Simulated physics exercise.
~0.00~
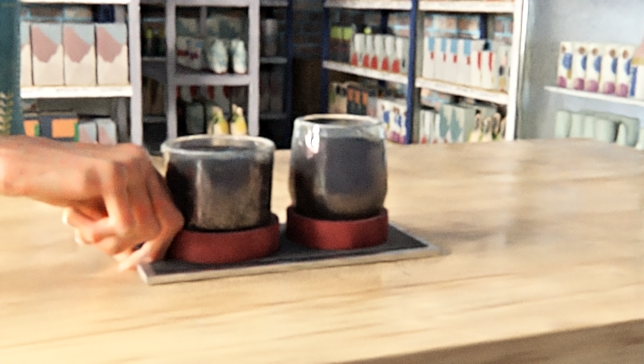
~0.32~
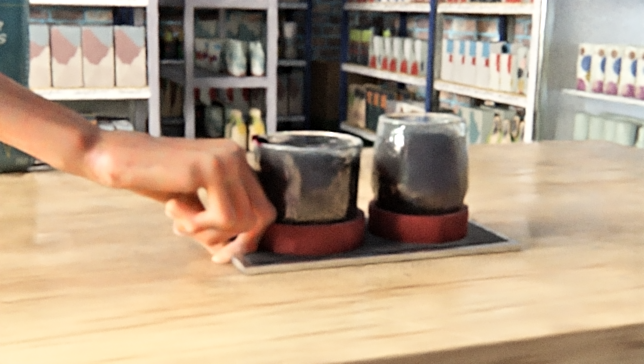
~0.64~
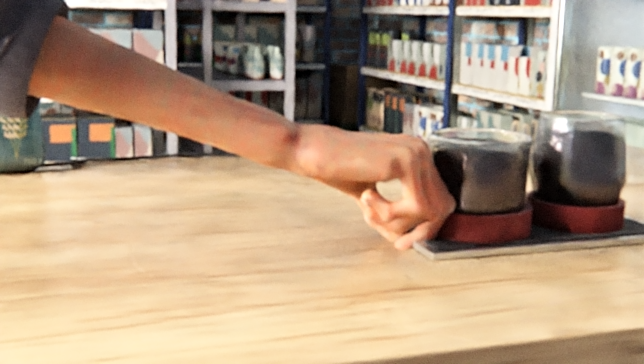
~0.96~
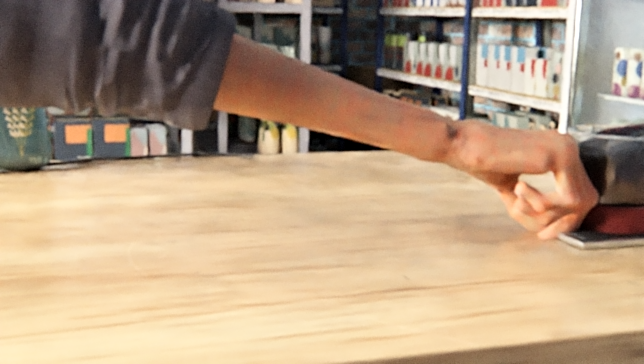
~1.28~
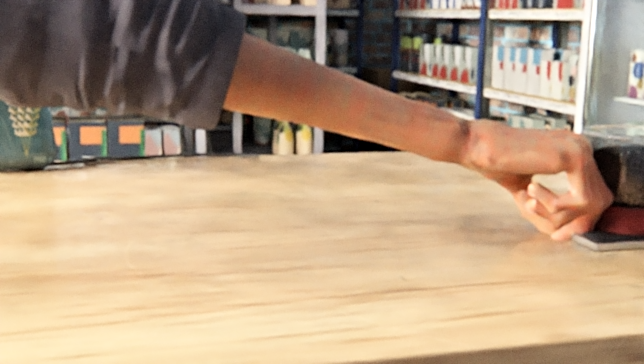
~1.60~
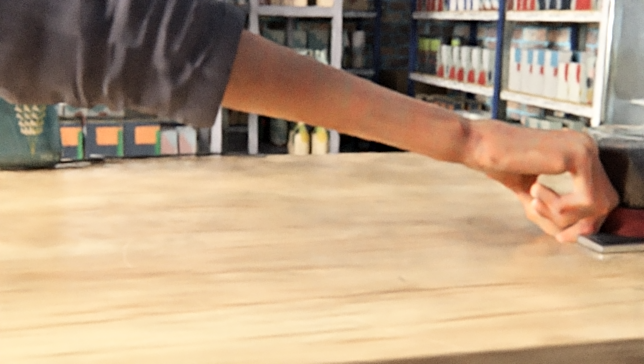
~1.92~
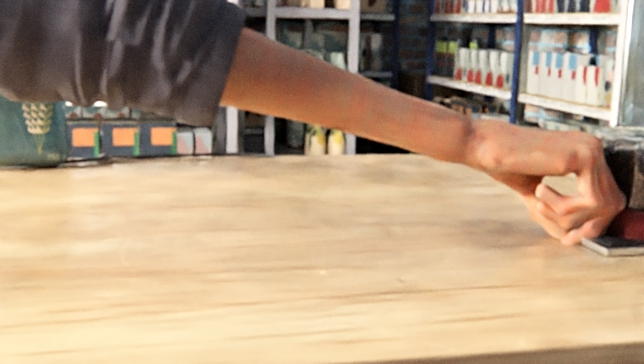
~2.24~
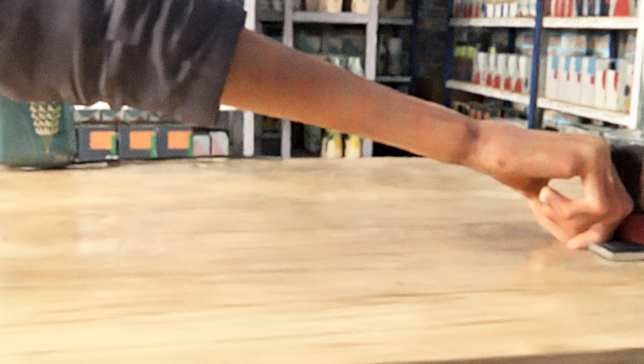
The clip opens on a pale wooden counter before shelves of packaged goods, where a hand at the left grips the edge of a thin dark tray carrying a dark mug and a round-bellied glass in snug red holders. The hand pushes the tray smoothly to the right, and a bare forearm and then a dark sleeve stretch into view. Both vessels stay upright as they near the right edge, and then the glass passes out of sight. The push slows almost to nothing while the view drifts gently sideways. It ends with the arm outstretched, the hand still at the tray's corner, and only a sliver of the mug and its holder showing.
